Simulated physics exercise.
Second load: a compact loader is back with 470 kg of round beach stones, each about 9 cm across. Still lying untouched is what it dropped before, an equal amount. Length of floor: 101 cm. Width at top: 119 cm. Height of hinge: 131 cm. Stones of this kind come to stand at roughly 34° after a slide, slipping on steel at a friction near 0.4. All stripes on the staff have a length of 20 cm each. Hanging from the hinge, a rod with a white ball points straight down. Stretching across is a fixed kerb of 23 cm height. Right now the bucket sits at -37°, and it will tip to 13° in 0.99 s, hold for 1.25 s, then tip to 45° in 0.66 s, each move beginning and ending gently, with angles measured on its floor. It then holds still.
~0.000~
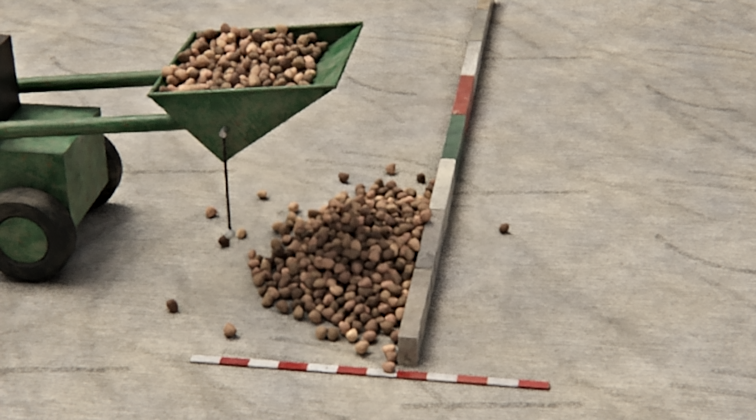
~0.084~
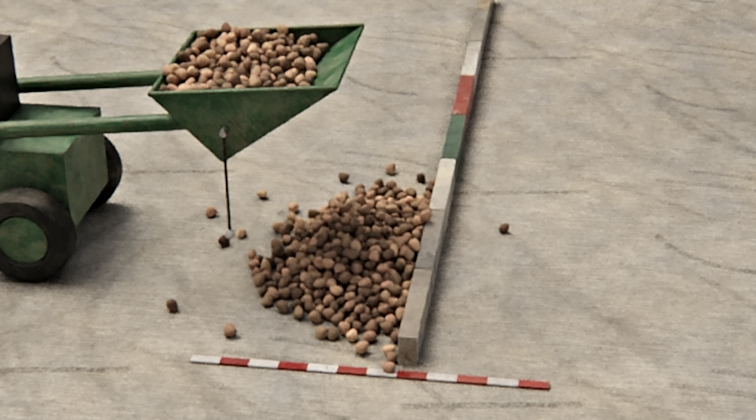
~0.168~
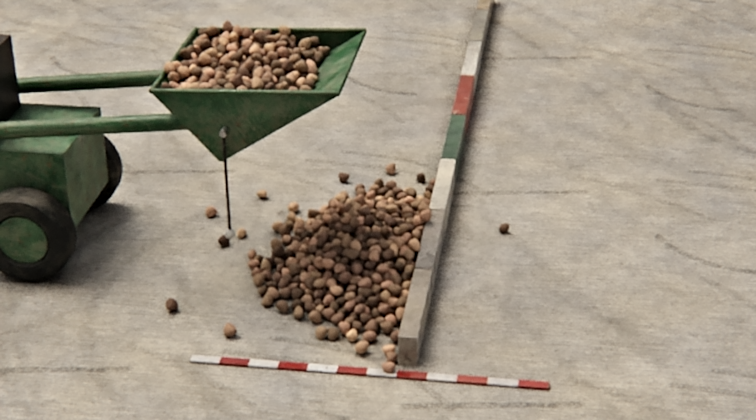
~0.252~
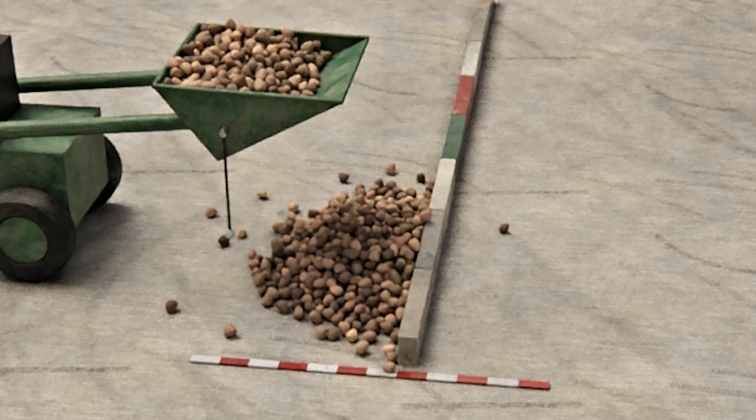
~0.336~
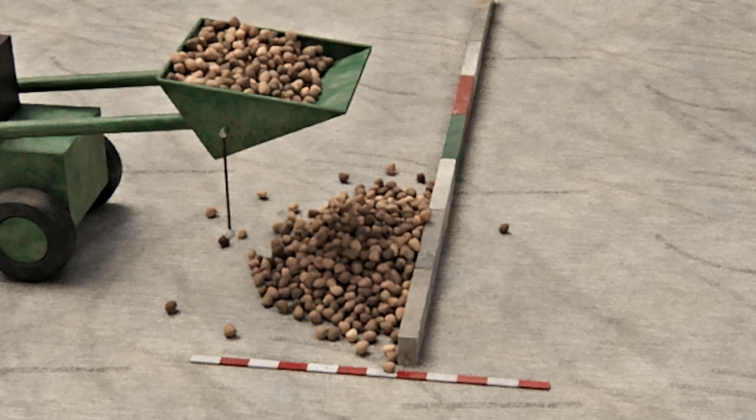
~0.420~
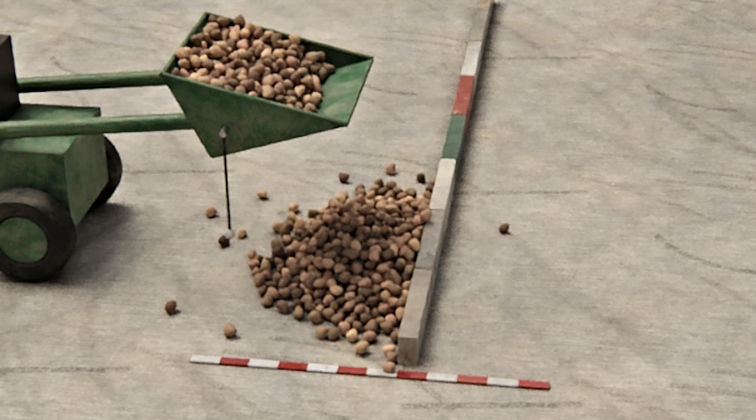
A green loader's bucket, heaped with round brown stones at upper left, tilts slowly forward, its right-hand lip lowering slightly while the stones shift a little inside. Below it, an equally brown pile rests untouched against a long grey kerb with red and green bands, near a red-and-white striped staff. The pale, streaked floor is seen from above at an angle, and the camera stays still.
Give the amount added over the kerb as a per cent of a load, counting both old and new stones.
About 13 per cent of a load.
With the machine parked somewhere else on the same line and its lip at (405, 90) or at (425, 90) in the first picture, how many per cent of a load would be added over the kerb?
About 70 per cent from the first spot and 85 per cent from the second.
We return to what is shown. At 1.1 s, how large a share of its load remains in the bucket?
Held: Around 100 % of the load.
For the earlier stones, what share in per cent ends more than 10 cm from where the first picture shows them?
About 5 %.
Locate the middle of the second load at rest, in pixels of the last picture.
Their centre rests close to (380, 238).
After 0.7 s the floor is at 5°; in per cent of one load, 100 in the bucket, 100 on this side of the kerb; the foremost stones are at (428, 245).
After 1.1 s the floor is at 13°; in per cent of one load, 99 in the bucket, 101 on this side of the kerb; the foremost stones are at (428, 245).
After 3.3 s the floor is at 45°; in per cent of one load, 0 in the bucket, 187 on this side of the kerb, 13 over the kerb; the foremost stones are at (609, 286).
After 6.1 s the floor is at 45°; in per cent of one load, 0 in the bucket, 187 on this side of the kerb, 13 over the kerb; the foremost stones are at (609, 286). Net gain over the kerb, 13.
